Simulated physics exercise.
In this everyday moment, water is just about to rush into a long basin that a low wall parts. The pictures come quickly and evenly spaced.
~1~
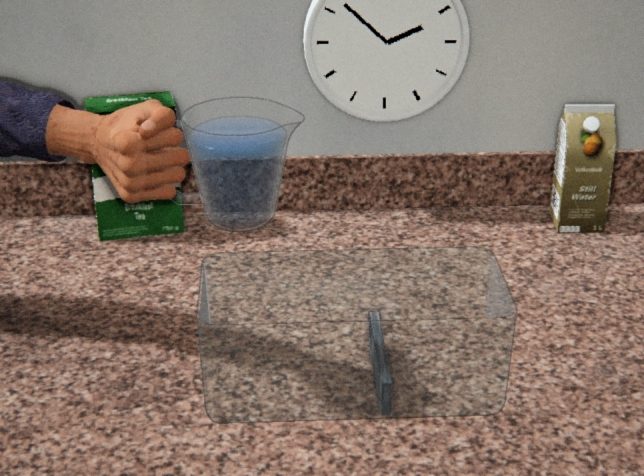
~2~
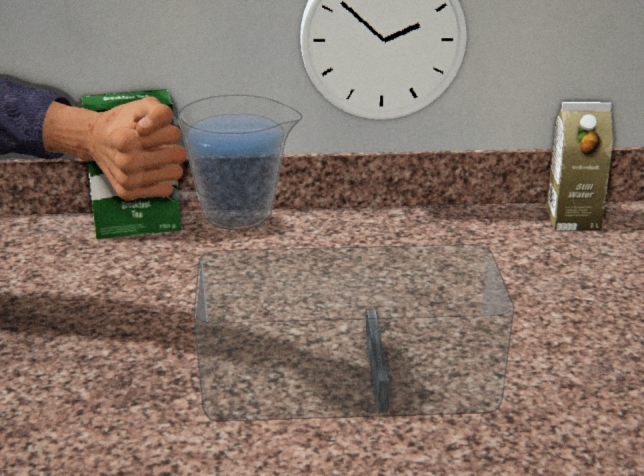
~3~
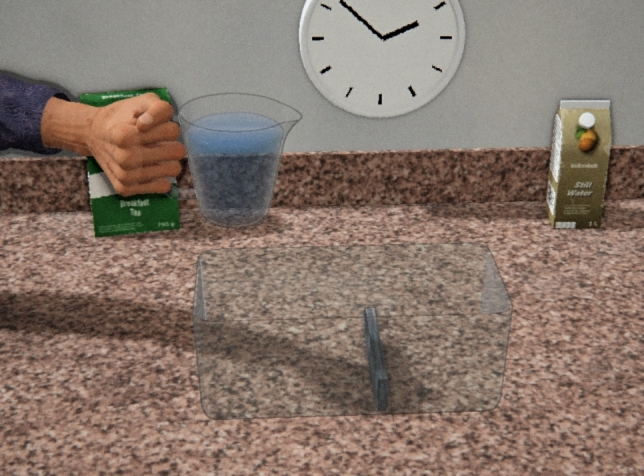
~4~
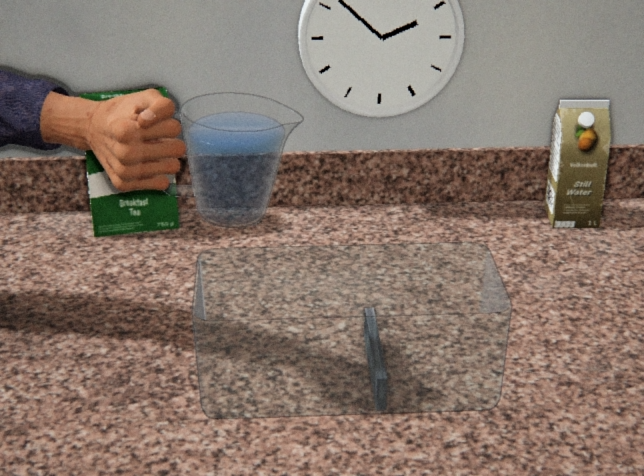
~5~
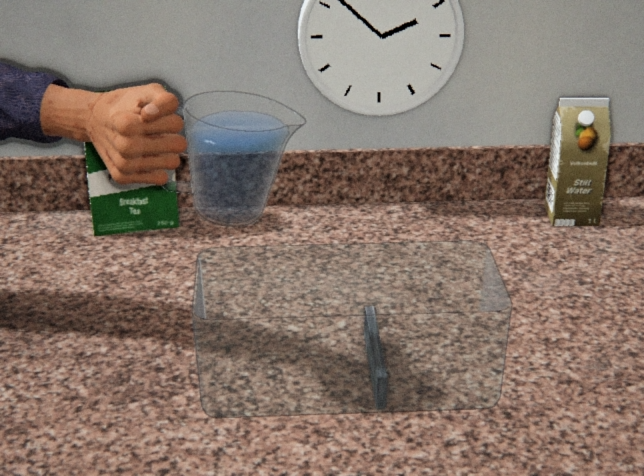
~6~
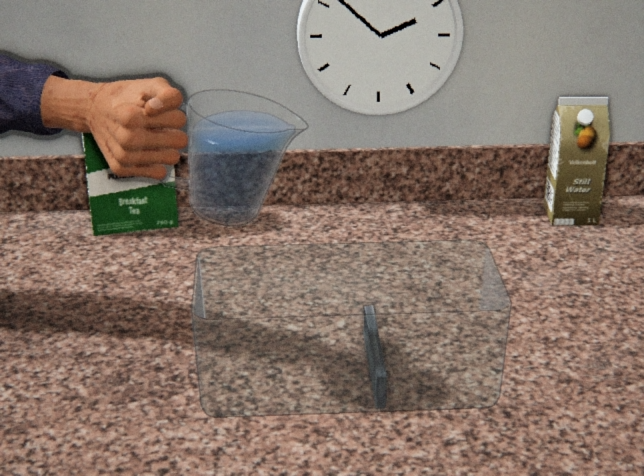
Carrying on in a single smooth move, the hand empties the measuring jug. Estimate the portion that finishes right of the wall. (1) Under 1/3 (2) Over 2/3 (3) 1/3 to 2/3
3.
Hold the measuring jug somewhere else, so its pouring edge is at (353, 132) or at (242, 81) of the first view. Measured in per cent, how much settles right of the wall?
Near 90 in a hundred first, near 5 in a hundred second.
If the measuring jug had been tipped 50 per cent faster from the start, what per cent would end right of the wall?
Result: Roughly 30 %.
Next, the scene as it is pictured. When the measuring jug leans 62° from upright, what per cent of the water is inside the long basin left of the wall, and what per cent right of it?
The left part 5 per cent, the right part 5.
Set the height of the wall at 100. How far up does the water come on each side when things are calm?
The left reaches some 30 %, the right about 30 %.
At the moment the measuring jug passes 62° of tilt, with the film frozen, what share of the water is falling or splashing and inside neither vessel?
About 20 per cent.
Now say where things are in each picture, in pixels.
The first picture shows tilt 0°; pouring edge (305, 116); surface from (188, 131) to (288, 129); the long basin's rim runs from (201, 289) to (504, 281); the wall's top is at (380, 347).
The second picture shows tilt 1°; pouring edge (302, 115); surface from (186, 129) to (285, 127).
The third picture shows tilt 2°; pouring edge (302, 115); surface from (186, 127) to (285, 127).
The fourth picture shows tilt 5°; pouring edge (304, 117); surface from (187, 127) to (287, 127).
The fifth picture shows tilt 8°; pouring edge (306, 120); surface from (190, 126) to (290, 126).
The sixth picture shows tilt 12°; pouring edge (309, 125); surface from (192, 126) to (296, 126).
A moment on, the measuring jug is tipped part way and 72 per cent is still to pour, 3 is left of the wall and 7 right of it.
Next, the measuring jug is tipped on its side and 16 per cent is still to pour, 31 is left of the wall and 39 right of it.
Then the measuring jug is tipped right over and 0 per cent is still to pour, 57 is left of the wall and 41 right of it.
Later the measuring jug is tipped right over and 0 per cent is still to pour, 58 is left of the wall and 41 right of it.
In the end 58 per cent lies left of the wall, 41 right of it and 1 outside.
